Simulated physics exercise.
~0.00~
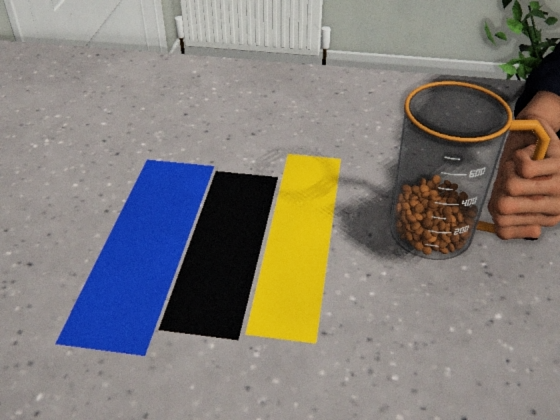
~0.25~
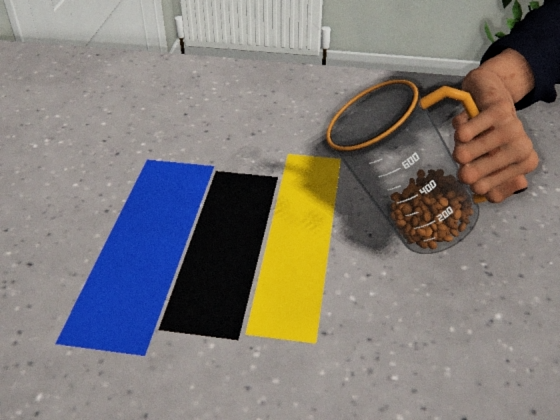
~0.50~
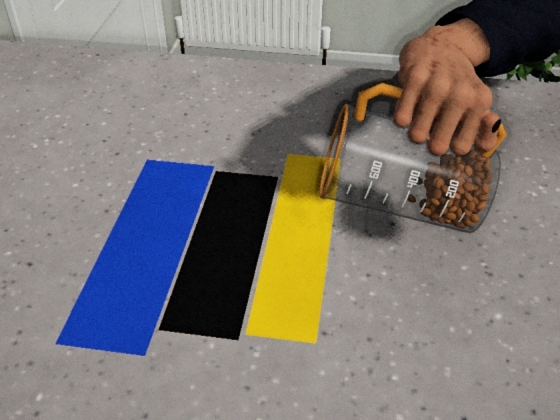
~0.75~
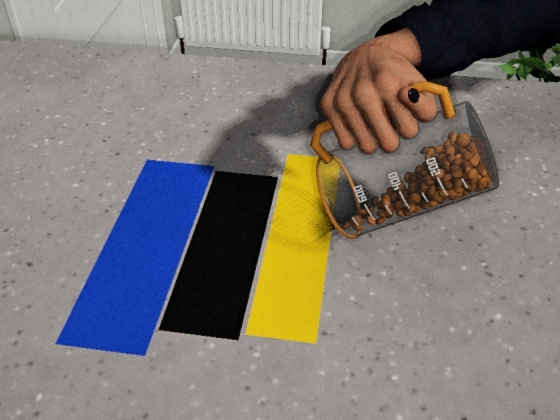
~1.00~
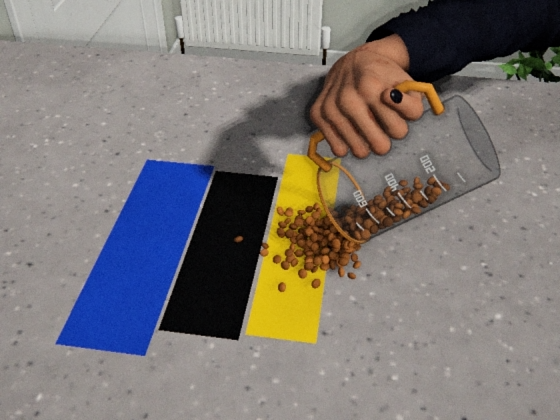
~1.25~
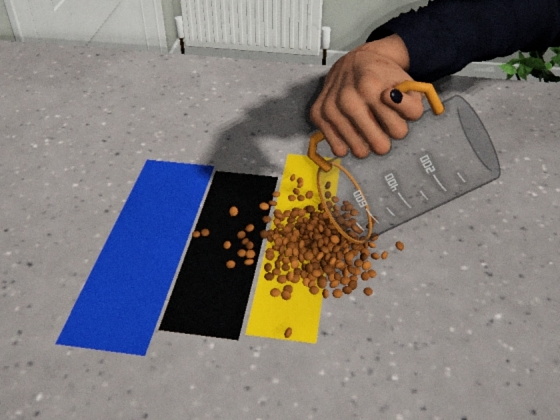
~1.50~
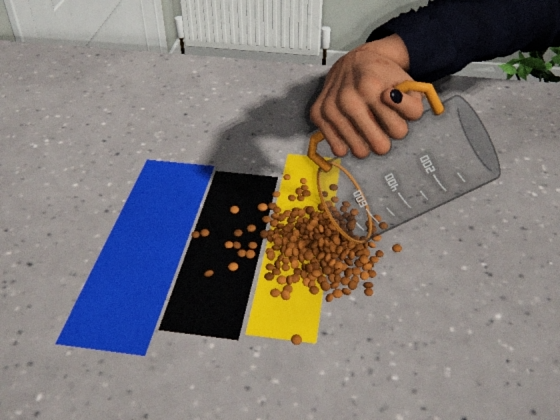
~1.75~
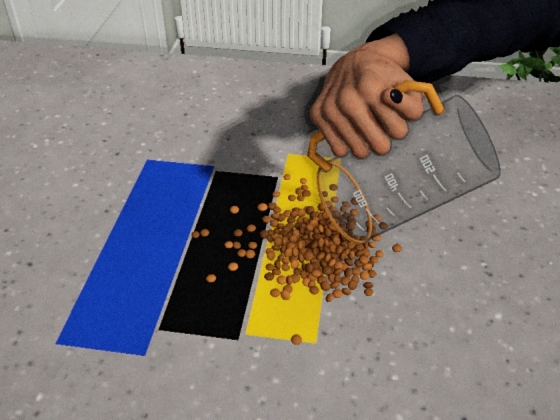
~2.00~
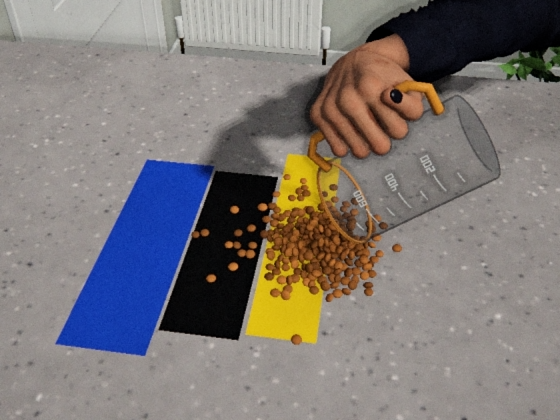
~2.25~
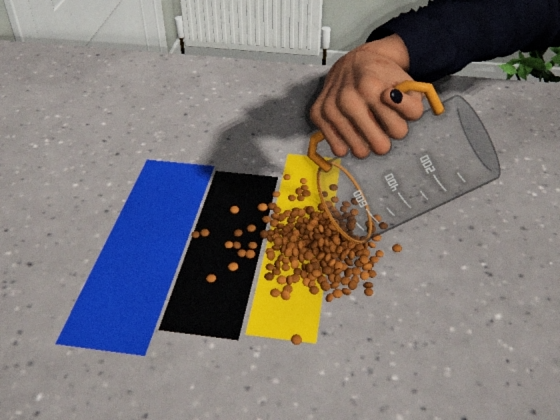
On a speckled grey surface, a hand tips a jug, spilling brown kibble mostly over the yellow mat.
